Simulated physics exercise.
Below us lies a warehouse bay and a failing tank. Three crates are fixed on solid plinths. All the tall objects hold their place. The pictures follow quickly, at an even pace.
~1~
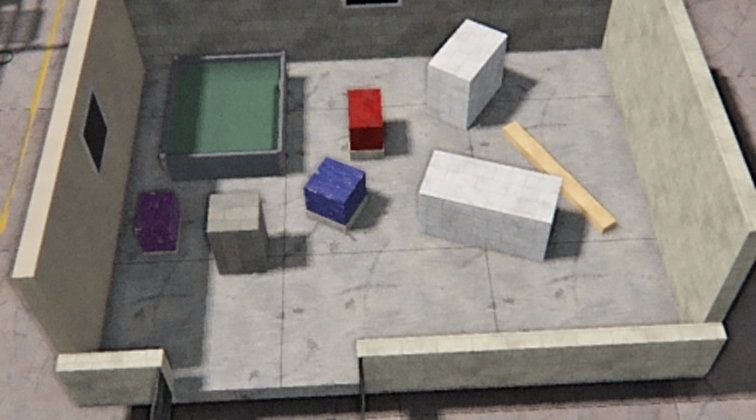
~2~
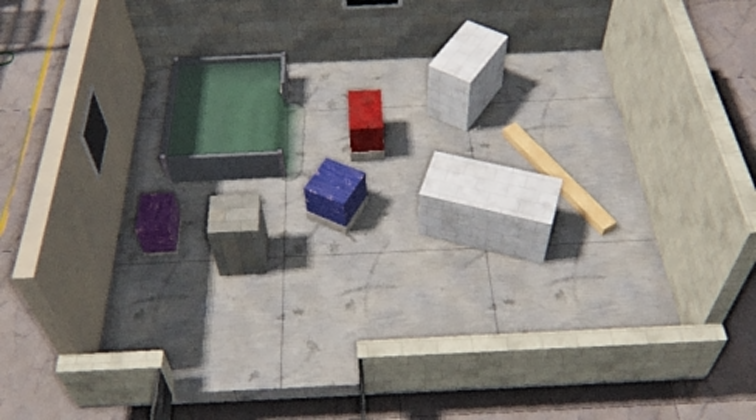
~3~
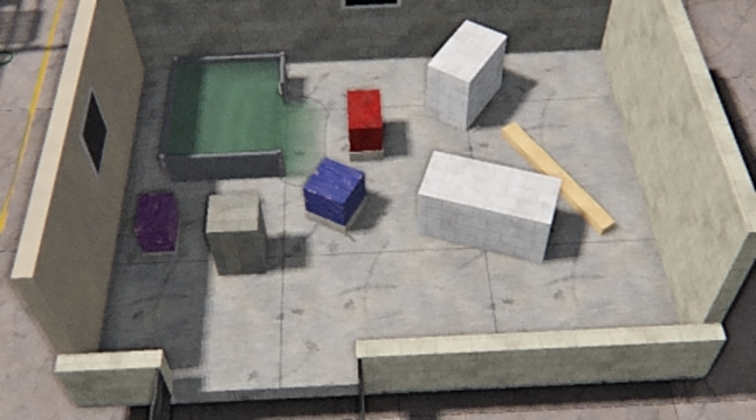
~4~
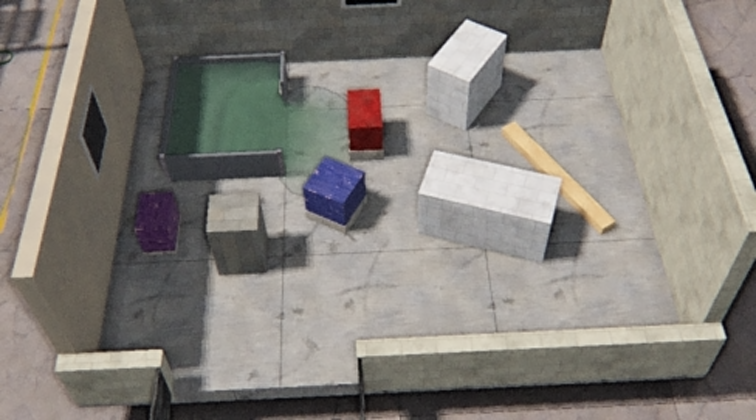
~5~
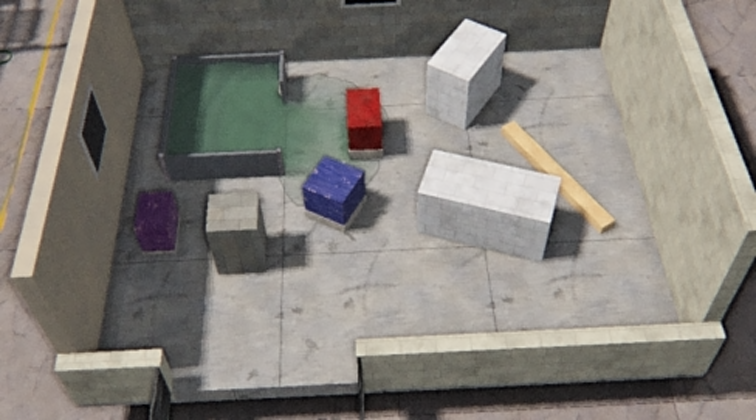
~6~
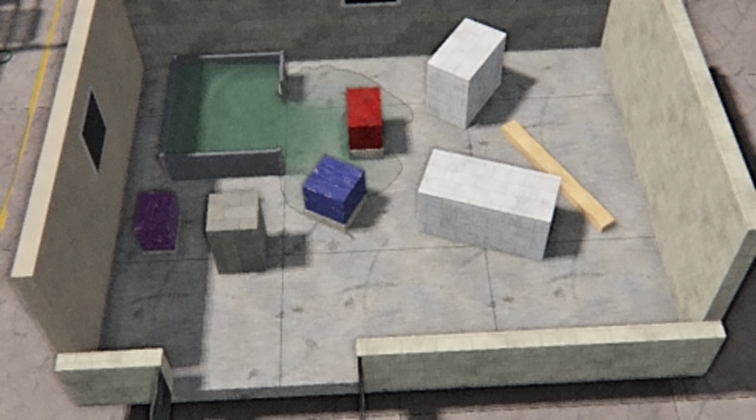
The footage shows a walled bay with an open tank of greenish water at upper left; a gap opens in its right side, and water pours out, spreading thinly across the floor around the red and blue blocks.
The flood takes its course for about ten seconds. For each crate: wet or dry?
One by one: The blue crate gets wet; the purple crate gets wet; the red crate gets wet.
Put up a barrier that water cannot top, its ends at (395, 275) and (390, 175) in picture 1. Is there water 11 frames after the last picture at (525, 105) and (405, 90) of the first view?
In turn: No water, covered.
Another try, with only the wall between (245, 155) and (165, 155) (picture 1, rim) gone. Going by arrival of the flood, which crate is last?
I say the one in red.
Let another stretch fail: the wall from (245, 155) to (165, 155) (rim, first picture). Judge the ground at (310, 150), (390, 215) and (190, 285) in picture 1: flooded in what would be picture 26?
As listed: Covered, free of water, flooded.
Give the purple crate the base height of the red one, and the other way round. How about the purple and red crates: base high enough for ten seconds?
One by one: Purple is spared, red is topped.
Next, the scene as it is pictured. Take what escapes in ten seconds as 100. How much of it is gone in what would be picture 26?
Near 0 in a hundred.
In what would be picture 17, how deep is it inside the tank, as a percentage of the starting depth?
About 46 per cent.
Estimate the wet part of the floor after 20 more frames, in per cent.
Some 50 per cent.
A moment on, water covers 15 % of the floor; the blue crate water round its plinth, the purple crate not reached, the red crate water round its plinth.
Next, water covers 25 % of the floor; the blue crate water round its plinth, the purple crate not reached, the red crate water round its plinth.
Then, water covers 50 % of the floor; the blue crate water round its plinth, the purple crate water round its plinth, the red crate water round its plinth.
Later, water covers 75 % of the floor; the blue crate water round its plinth, the purple crate water round its plinth, the red crate water round its plinth.
In the end, water covers 95 % of the floor; the blue crate was topped, the purple crate was topped, the red crate was topped.
